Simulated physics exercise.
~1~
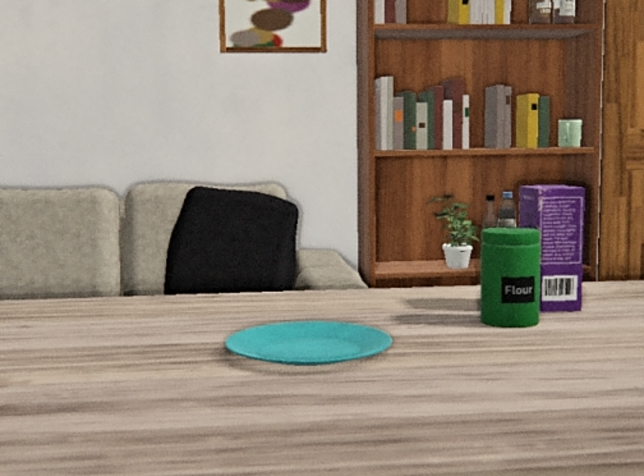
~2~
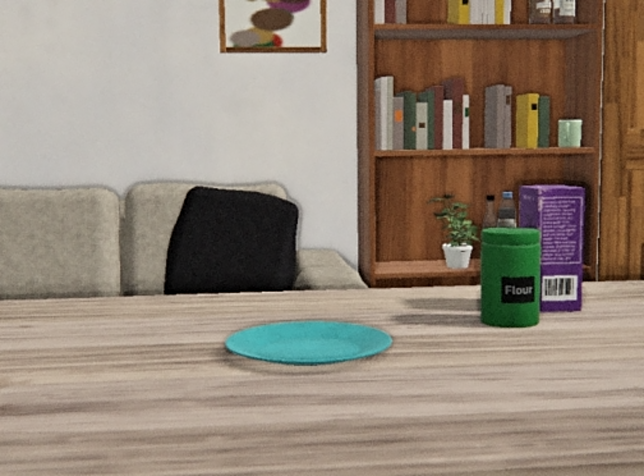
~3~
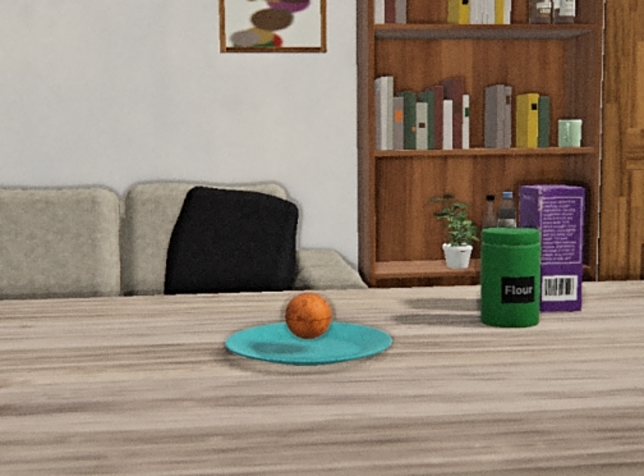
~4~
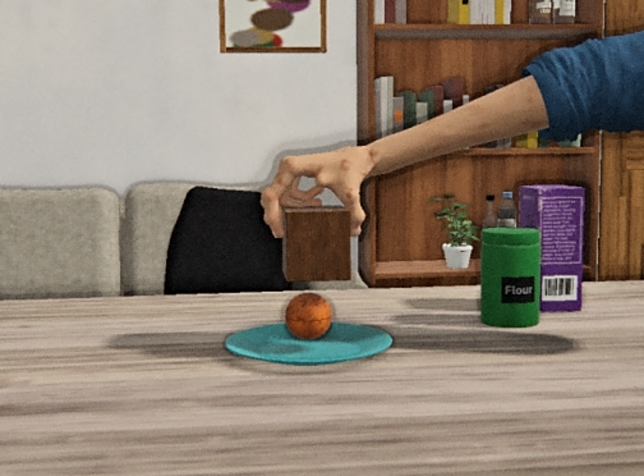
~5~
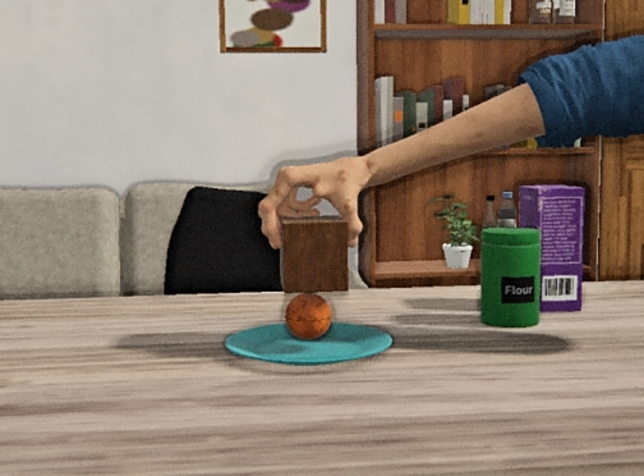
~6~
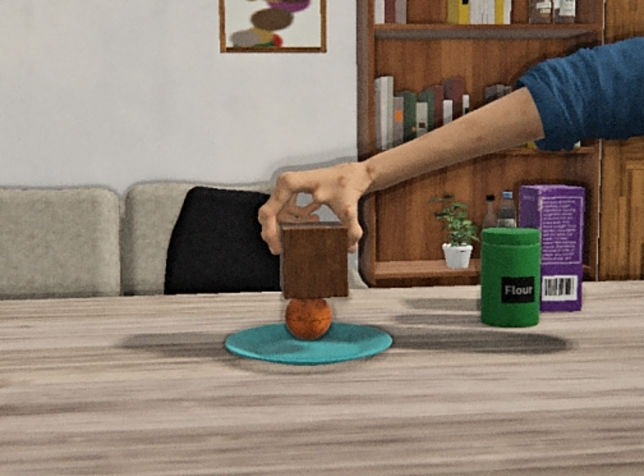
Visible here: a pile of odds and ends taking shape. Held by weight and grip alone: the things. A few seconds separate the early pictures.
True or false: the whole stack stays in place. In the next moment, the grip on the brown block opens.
False.
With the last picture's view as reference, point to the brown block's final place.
End position: Approximately (437, 315).
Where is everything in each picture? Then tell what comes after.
In the first picture, the last thing is not in view yet; green jar (510, 276).
In the second picture, the last thing is not in view yet; purple carton (550, 247).
In the third picture, the last thing is not in view yet; green jar (510, 276).
The fourth picture shows still above its spot; brown block (316, 242); purple carton (550, 247).
The fifth picture shows still above its spot; brown block (313, 253); green jar (510, 276).
The sixth picture shows in place under the hand; brown block (313, 259); purple carton (550, 247).
Then, 0.40 s on from there, brown block turned 58° from how it was put near (351, 273).
Then, 0.60 s on from there, brown block now fallen.
In the end, fallen, brown block; the other 4 unmoved. At the end, from the last picture's camera, brown block near (437, 315). The pile comes apart.
